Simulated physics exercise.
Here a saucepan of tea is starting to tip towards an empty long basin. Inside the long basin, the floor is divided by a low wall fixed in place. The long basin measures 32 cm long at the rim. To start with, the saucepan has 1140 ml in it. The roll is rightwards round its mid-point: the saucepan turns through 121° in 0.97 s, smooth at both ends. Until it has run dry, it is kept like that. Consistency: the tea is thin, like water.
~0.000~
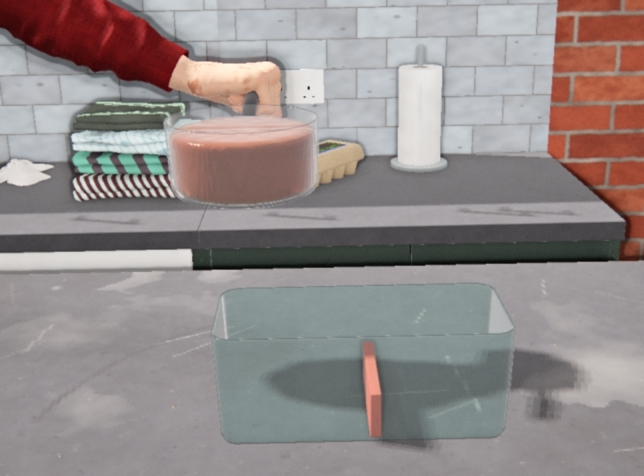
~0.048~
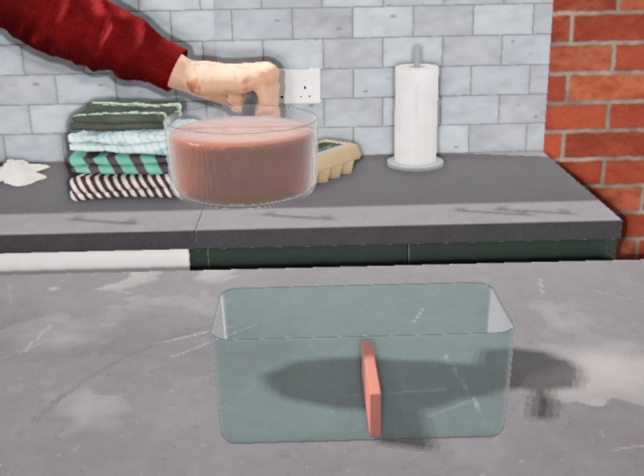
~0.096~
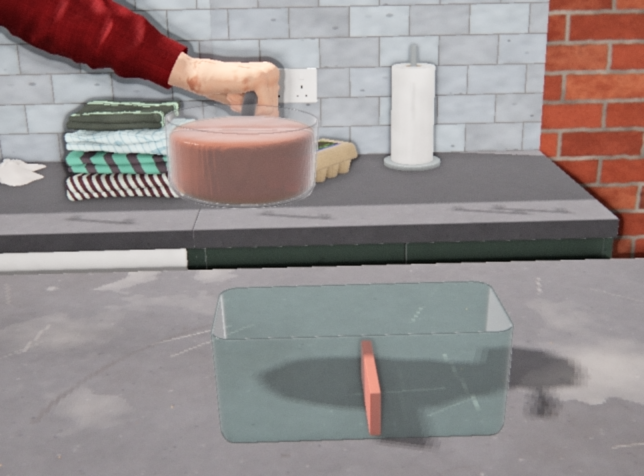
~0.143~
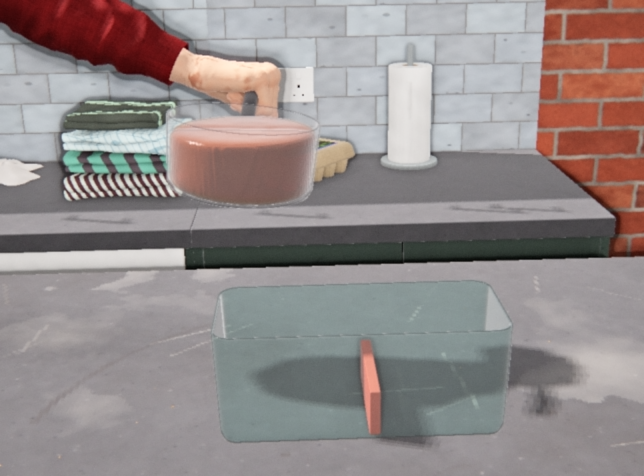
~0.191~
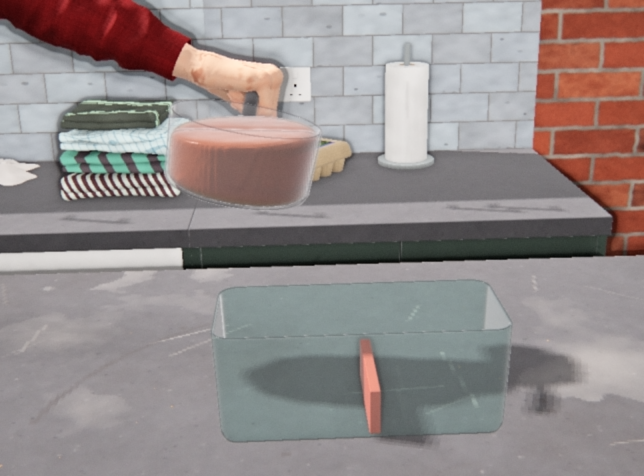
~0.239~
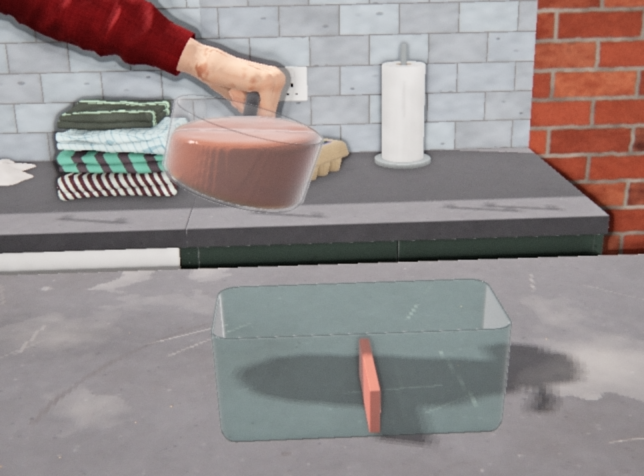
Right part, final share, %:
60 %.
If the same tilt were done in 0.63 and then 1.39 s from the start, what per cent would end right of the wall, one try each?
40 and 65 %.
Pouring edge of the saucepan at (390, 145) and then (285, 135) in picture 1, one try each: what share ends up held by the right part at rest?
75 then 30 %.
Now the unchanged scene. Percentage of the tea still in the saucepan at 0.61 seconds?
I'd estimate some 34 % remains.
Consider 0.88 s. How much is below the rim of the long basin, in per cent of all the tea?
About 88 per cent.
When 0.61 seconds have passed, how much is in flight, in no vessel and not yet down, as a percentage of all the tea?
At that moment, about 46 percent.
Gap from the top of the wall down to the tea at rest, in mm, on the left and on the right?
Close to 34 mm left and close to 16 mm right.
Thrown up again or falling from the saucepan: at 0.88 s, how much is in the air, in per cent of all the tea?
About 8 percent.
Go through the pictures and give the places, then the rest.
In the first frame, tilt 0°; pouring edge (317, 119); surface from (171, 131) to (316, 128); the long basin's rim runs from (217, 315) to (504, 308); the wall's top is at (372, 368).
In the second frame, tilt 1°; pouring edge (317, 120); surface from (170, 131) to (315, 128).
In the third frame, tilt 3°; pouring edge (318, 122); surface from (170, 130) to (315, 129).
In the fourth frame, tilt 6°; pouring edge (319, 126); surface from (172, 129) to (315, 130).
In the fifth frame, tilt 11°; pouring edge (321, 133); surface from (172, 130) to (319, 131).
In the sixth frame, tilt 17°; pouring edge (322, 141); surface from (173, 130) to (322, 134); 1 per cent is over the edge.
After 0.61 s the tilt is 84° and 35 per cent is still to pour, 2 is left of the wall and 17 right of it.
After 0.88 s the tilt is 118° and 3 per cent is still to pour, 28 is left of the wall and 60 right of it.
After 1.16 s the tilt is 121° and 0 per cent is still to pour, 38 is left of the wall and 60 right of it.
After 1.47 s the tilt is 121° and 0 per cent is still to pour, 38 is left of the wall and 60 right of it.
In the end 38 per cent lies left of the wall, 60 right of it and 2 outside.
